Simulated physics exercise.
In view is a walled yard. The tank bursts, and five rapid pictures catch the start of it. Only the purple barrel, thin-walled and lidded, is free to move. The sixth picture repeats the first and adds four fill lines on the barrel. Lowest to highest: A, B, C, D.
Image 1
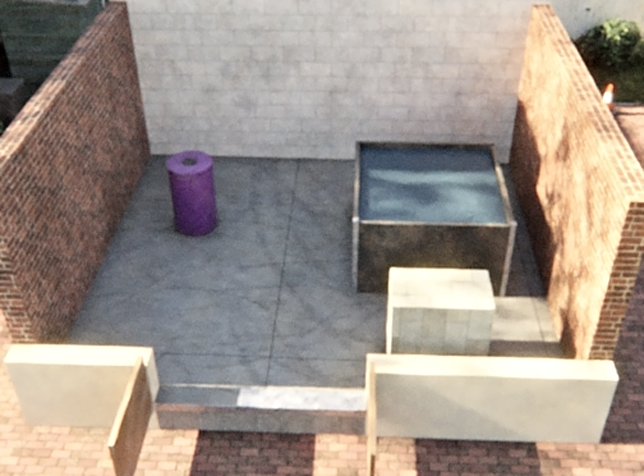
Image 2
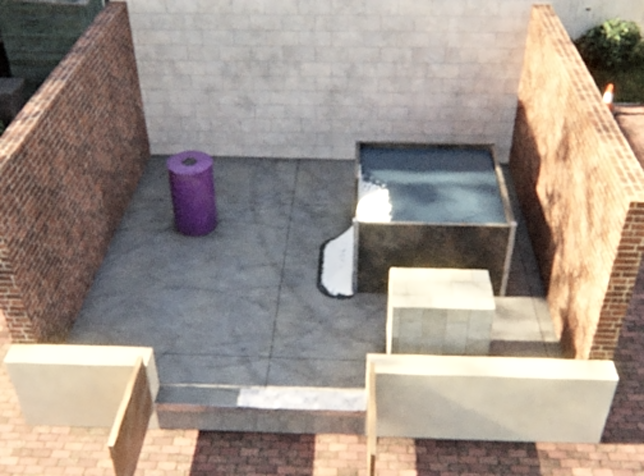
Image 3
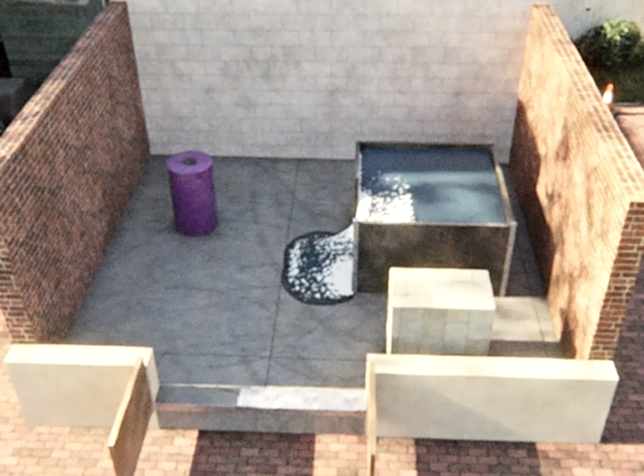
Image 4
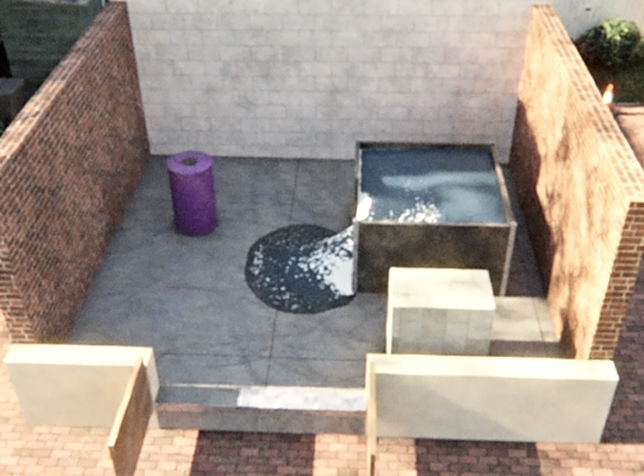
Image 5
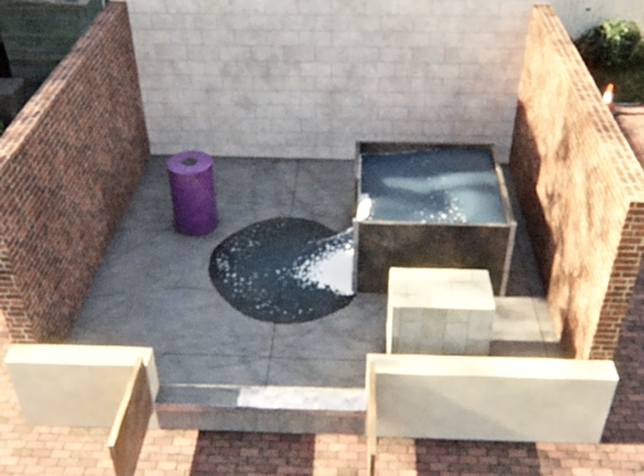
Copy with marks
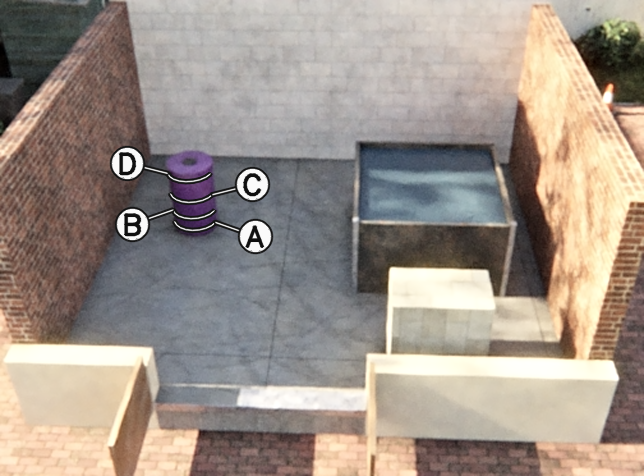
In a walled yard, water poured from the left side of a full, dark tank and spread leftward across the paved ground in a widening round puddle, while the purple barrel stood still.
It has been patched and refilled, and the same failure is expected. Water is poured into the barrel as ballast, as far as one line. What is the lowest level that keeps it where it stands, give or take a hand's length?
I would pick level C.
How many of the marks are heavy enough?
Two of them.
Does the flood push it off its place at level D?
No, not at all.
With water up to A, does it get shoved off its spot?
Yes.
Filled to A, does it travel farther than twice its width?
Yes, it does.
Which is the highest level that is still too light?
Level B.
On the marked copy, A at (192, 230); B at (190, 218); C at (188, 202); D at (185, 181); from the bottom up A, B, C, D.
Choosing A, it is pushed about 4 times its own width away.
Choosing B, it is pushed about half its own width away.
Choosing C, it does not move.
Choosing D, it does not move.
